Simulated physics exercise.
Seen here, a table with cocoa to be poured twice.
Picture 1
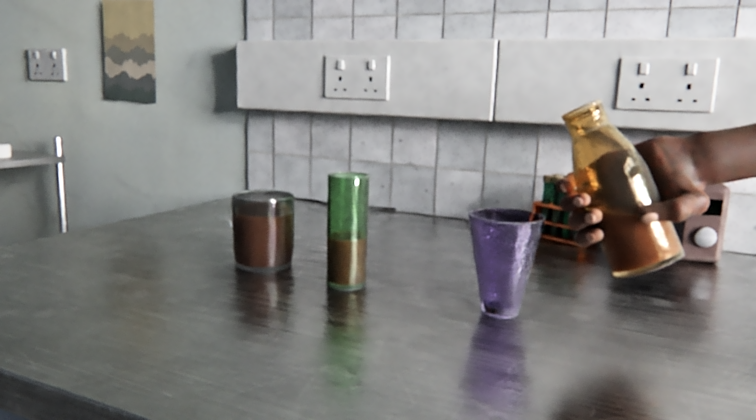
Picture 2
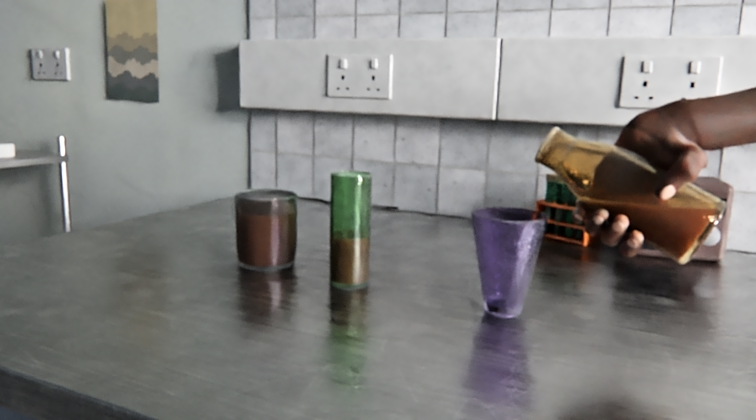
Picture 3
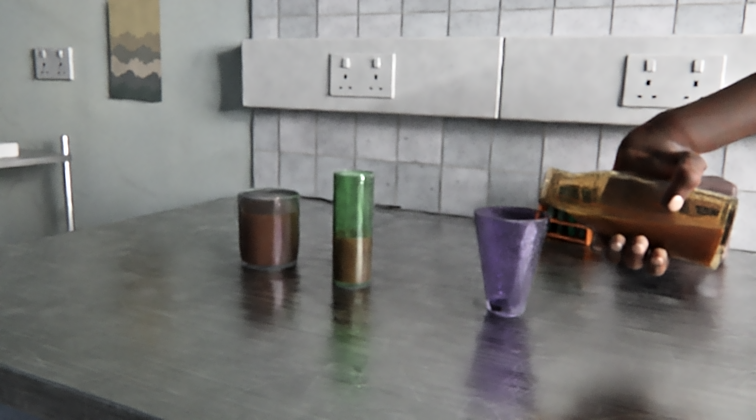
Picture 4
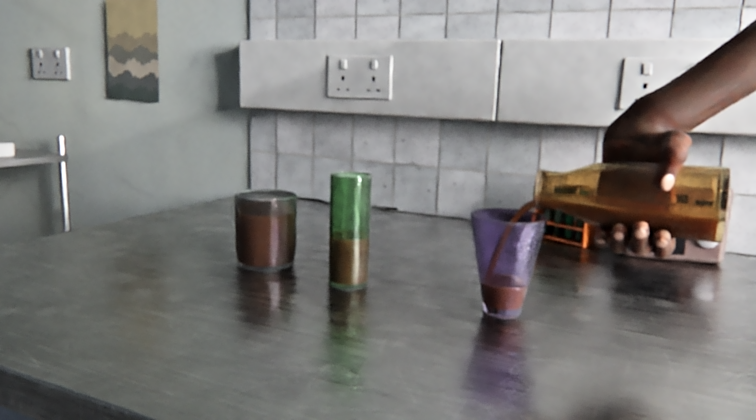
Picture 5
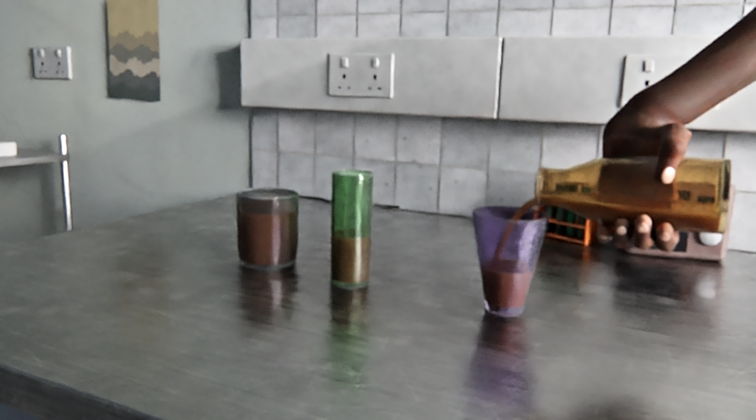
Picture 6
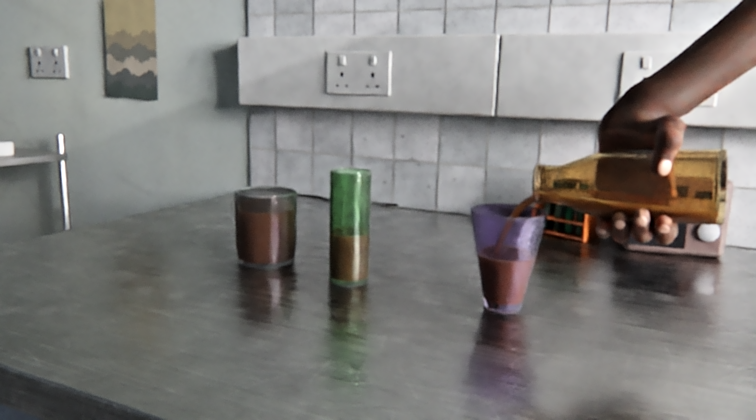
A hand tilted an amber bottle over on the right until brown liquid streamed into the empty purple glass, filling it to about halfway, while the mug and green glass stood still to the left.
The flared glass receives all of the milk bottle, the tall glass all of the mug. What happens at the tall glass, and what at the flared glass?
The tall glass overflows and the flared glass has room for it.
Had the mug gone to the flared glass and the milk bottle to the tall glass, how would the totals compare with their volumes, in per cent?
First 110 %, second 130 %.
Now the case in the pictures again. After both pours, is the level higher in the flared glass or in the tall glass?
In the one on the left.
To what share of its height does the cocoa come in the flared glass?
Roughly 80 per cent.
Shortly, the flared glass is about two thirds full.
Then, the flared glass is about three quarters full.
At the finish, the tall glass is full to the brim, some went over its rim; the flared glass is about three quarters full.
